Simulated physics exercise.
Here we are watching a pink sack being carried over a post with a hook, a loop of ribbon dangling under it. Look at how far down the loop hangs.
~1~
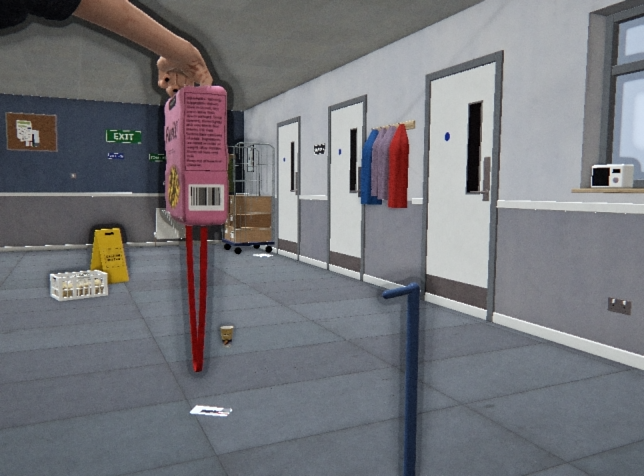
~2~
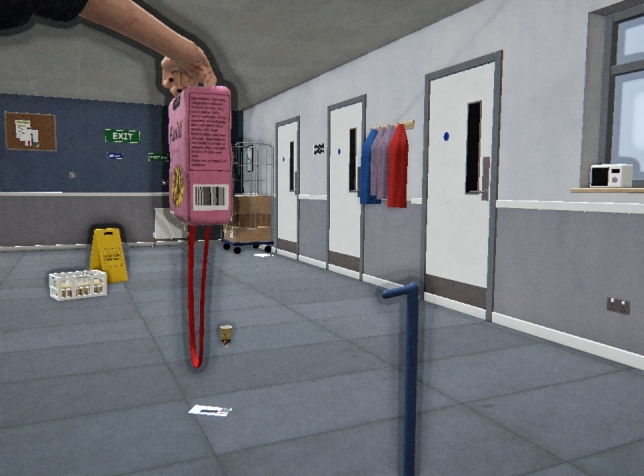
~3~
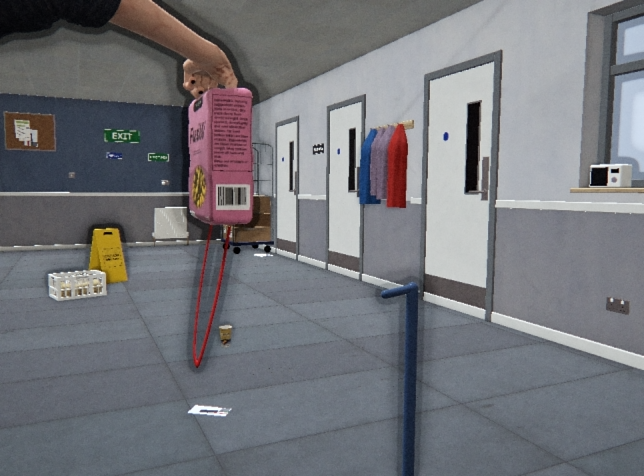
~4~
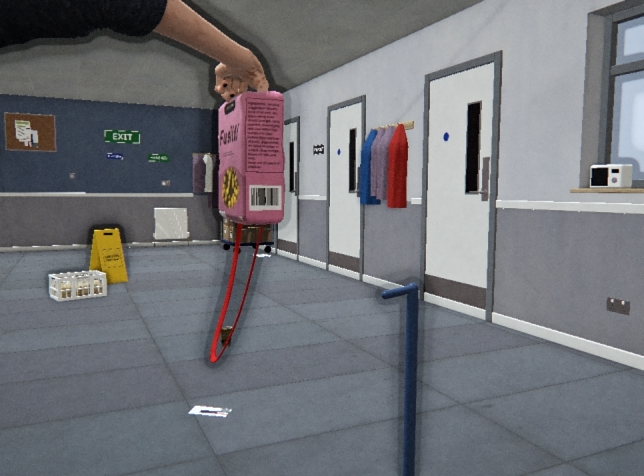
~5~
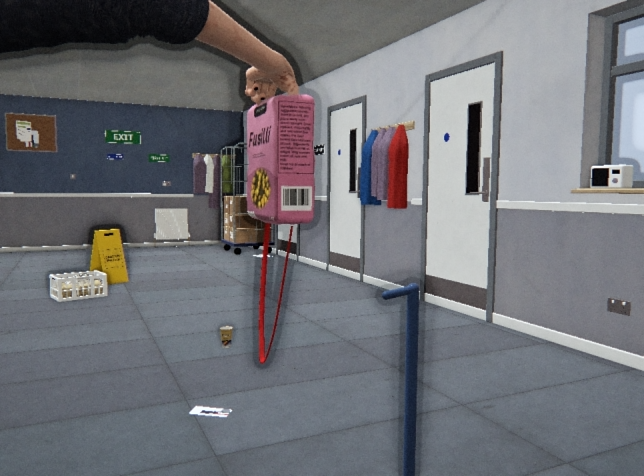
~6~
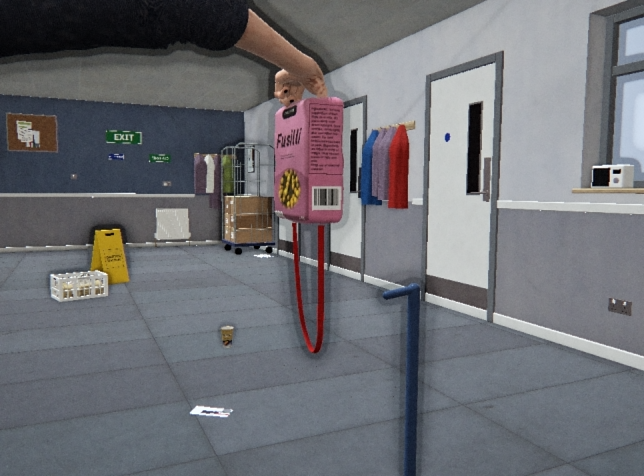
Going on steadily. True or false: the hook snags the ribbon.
True.
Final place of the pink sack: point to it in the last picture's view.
It settles around (489, 169).
Then, 0.28 s past the final frame, sack nearing the post near (352, 164).
Then, 0.76 s past the final frame, sack over the post near (422, 166).
Then, 1.20 s past the final frame, sack past the post near (478, 168).
When it is over, sack past the post near (489, 169); loop tight round the post, hand stopped. The pink sack snags on the hook.
